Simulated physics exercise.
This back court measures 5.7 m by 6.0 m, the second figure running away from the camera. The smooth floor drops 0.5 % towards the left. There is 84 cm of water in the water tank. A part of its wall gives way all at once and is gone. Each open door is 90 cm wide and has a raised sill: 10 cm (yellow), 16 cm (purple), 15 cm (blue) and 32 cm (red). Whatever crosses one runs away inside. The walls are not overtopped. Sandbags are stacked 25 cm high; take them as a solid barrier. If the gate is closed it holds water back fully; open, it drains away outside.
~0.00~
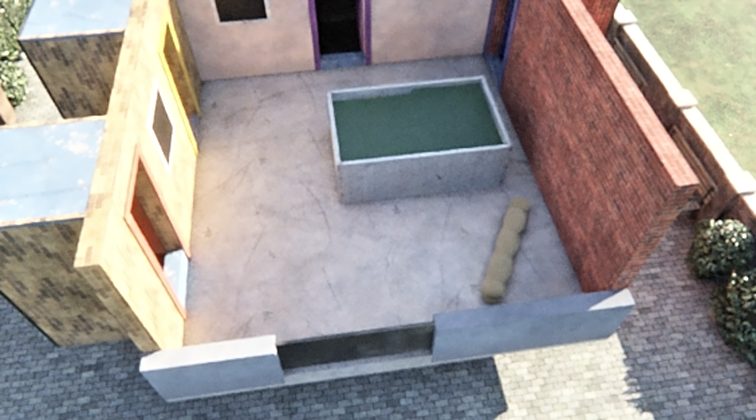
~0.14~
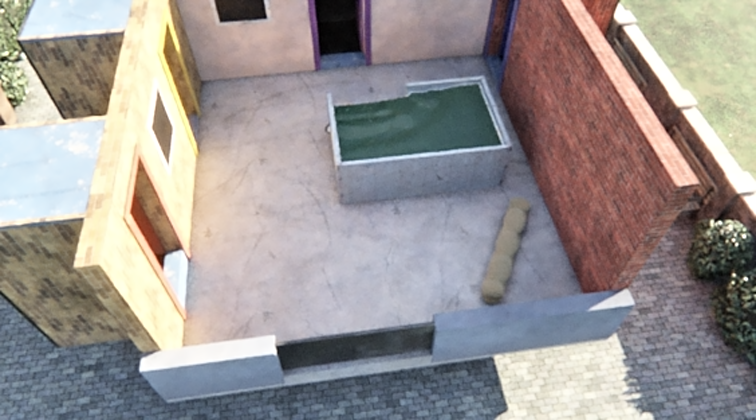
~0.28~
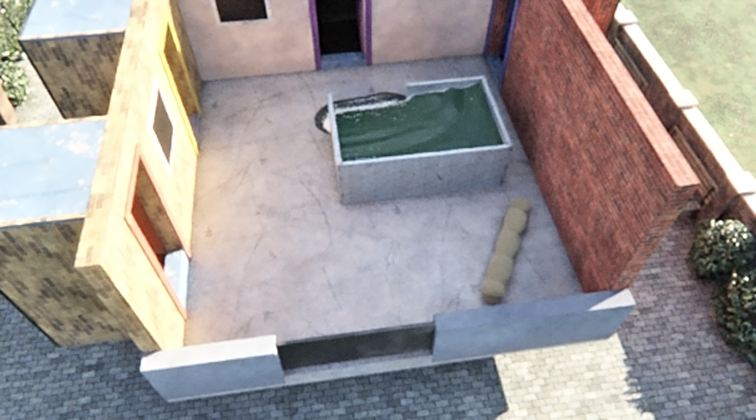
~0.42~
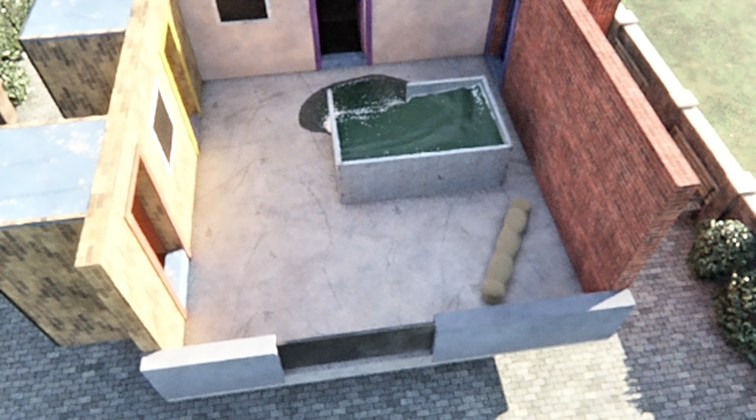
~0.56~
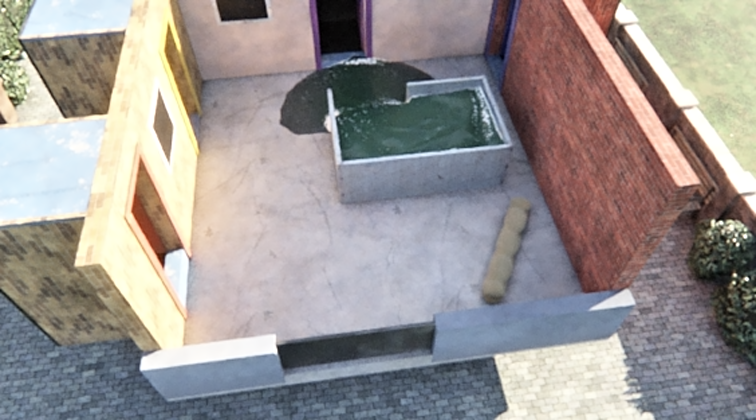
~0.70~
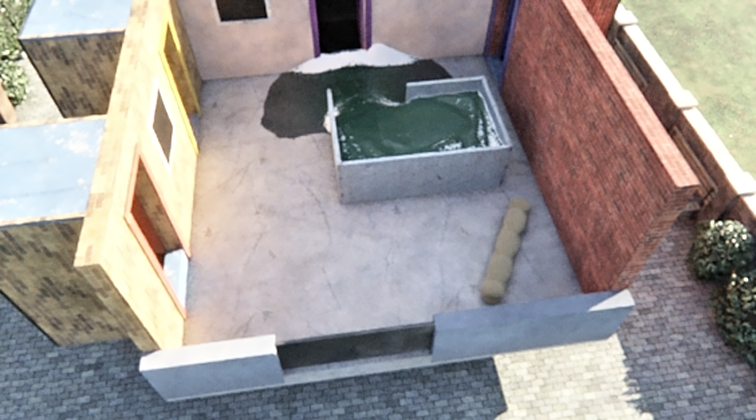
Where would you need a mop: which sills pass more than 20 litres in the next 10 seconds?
The water let in: At the yellow door it goes over the limit; at the purple door it exceeds the limit; at the blue door it goes over the limit; at the red door it does not reach the limit.
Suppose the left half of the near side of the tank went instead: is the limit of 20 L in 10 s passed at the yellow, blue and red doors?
Against that limit: Yellow under, blue below, red below.
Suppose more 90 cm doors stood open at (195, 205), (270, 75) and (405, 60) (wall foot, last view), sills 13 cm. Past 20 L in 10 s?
In turn: Not over, past it, above.
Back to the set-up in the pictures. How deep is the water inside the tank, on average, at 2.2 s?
Roughly 38 cm on average.
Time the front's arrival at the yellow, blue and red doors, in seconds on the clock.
Arrival: Yellow 1.8 s, blue 1.2 s, red 3.0 s.
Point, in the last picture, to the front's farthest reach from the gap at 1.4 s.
Near (203, 83).
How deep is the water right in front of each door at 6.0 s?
In cm: Yellow 14, purple 18, blue 11, red 4.
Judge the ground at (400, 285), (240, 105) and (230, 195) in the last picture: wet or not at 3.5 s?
In turn: Dry, wet, wet.
After 1.4 s water covers 20 % of the floor and is deepest (48 cm) near (321, 72); yellow door not reached, purple door 49 cm at the sill, 180 L in, blue door 12 cm at the sill, 0 L in, red door not reached.
After 2.2 s water covers 30 % of the floor and is deepest (46 cm) near (212, 82); yellow door 11 cm at the sill, 0 L in, purple door 40 cm at the sill, 368 L in, blue door 24 cm at the sill, 21 L in, red door not reached.
After 3.5 s water covers 60 % of the floor and is deepest (30 cm) near (211, 88); yellow door 17 cm at the sill, 18 L in, purple door 28 cm at the sill, 509 L in, blue door 24 cm at the sill, 58 L in, red door 3 cm at the sill, 0 L in.
After 6.0 s water covers 95 % of the floor and is deepest (21 cm) near (202, 89); yellow door 14 cm at the sill, 52 L in, purple door 18 cm at the sill, 550 L in, blue door 11 cm at the sill, 86 L in, red door 4 cm at the sill, 0 L in.
After 10.0 s water covers 95 % of the floor and is deepest (16 cm) near (473, 244); yellow door 9 cm at the sill, 67 L in, purple door 9 cm at the sill, 553 L in, blue door 6 cm at the sill, 87 L in, red door 10 cm at the sill, 0 L in.
